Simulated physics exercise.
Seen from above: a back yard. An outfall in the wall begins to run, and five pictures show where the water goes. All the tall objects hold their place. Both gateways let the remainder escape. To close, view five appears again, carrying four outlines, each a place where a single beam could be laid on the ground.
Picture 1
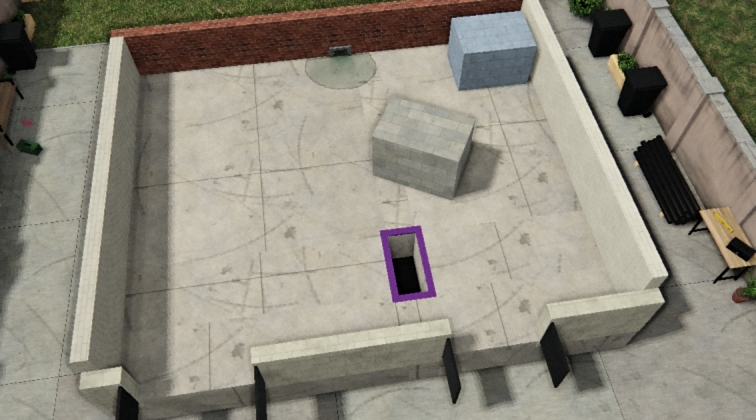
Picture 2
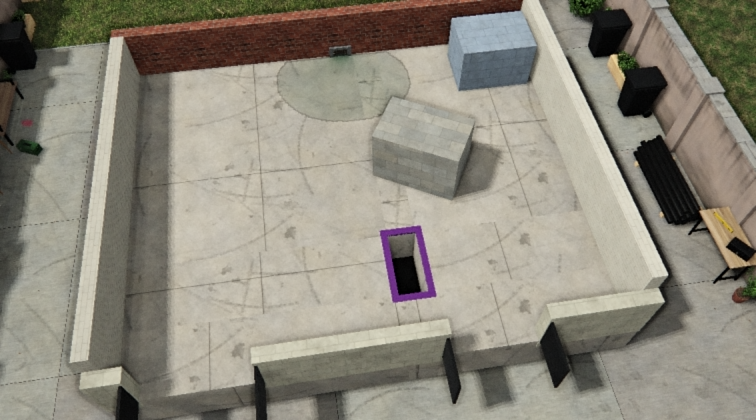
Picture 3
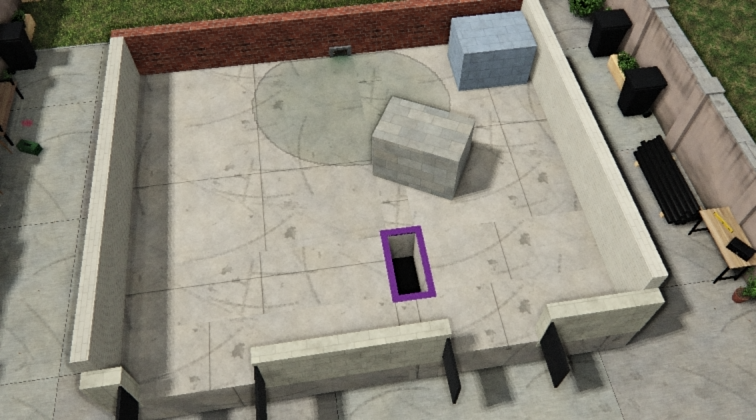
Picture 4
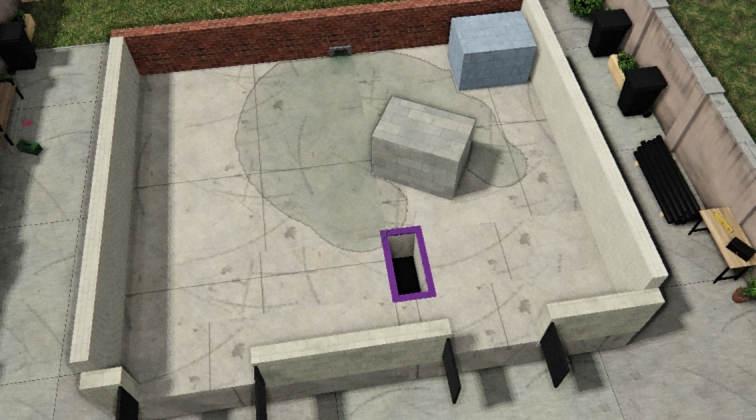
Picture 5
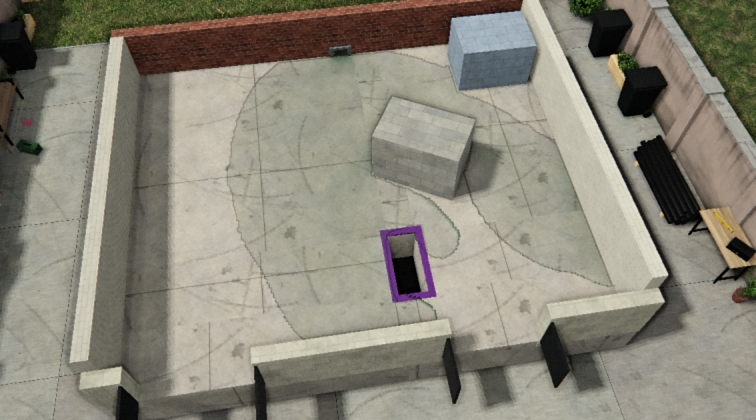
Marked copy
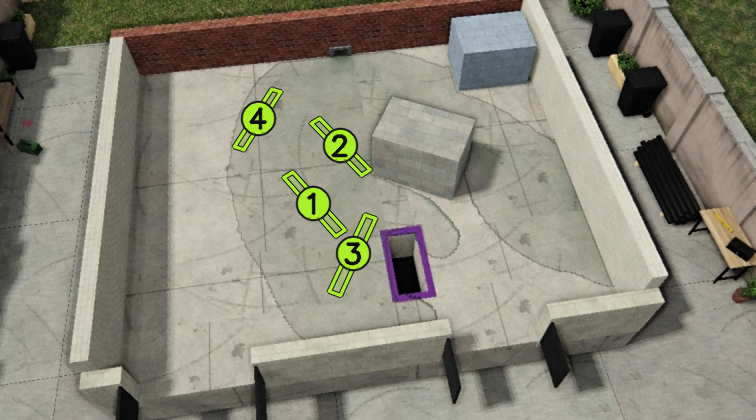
The footage shows a walled yard from above as a damp patch spreads from a small outlet at the brick wall, passes around a grey block, and reaches a purple-edged opening in the ground and the right wall.
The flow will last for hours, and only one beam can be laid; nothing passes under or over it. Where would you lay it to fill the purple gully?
Take 1.
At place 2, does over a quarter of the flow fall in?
No, it does not.
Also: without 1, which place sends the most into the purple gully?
4 it is.
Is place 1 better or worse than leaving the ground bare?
Place 1 is better.
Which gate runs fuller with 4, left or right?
The right gate.
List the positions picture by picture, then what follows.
The first picture shows outfall at (340, 52); purple gully at (407, 263); open gate at (489, 334); open gate at (200, 377); front seen at (330, 85), 2 % of the ground wet; purple gully still dry.
The second picture shows front seen at (348, 119), 8 % of the ground wet; purple gully still dry.
The third picture shows front seen at (359, 162), 17 % of the ground wet; purple gully still dry.
The fourth picture shows front seen at (520, 174), 30 % of the ground wet; purple gully still dry.
The fifth picture shows front seen at (595, 276), 47 % of the ground wet; purple gully taking water.
On the marked copy, 1 from (288, 174) to (340, 233); 2 from (315, 120) to (365, 172); 3 from (334, 293) to (370, 216); 4 from (239, 148) to (276, 90).
If 1 is chosen, about 36 % of the stream goes into the purple gully, about 64 % out by the gates.
If 2 is chosen, about 17 % of the stream goes into the purple gully, about 83 % out by the gates.
If 3 is chosen, about 12 % of the stream goes into the purple gully, about 88 % out by the gates.
If 4 is chosen, about 21 % of the stream goes into the purple gully, about 78 % out by the gates.
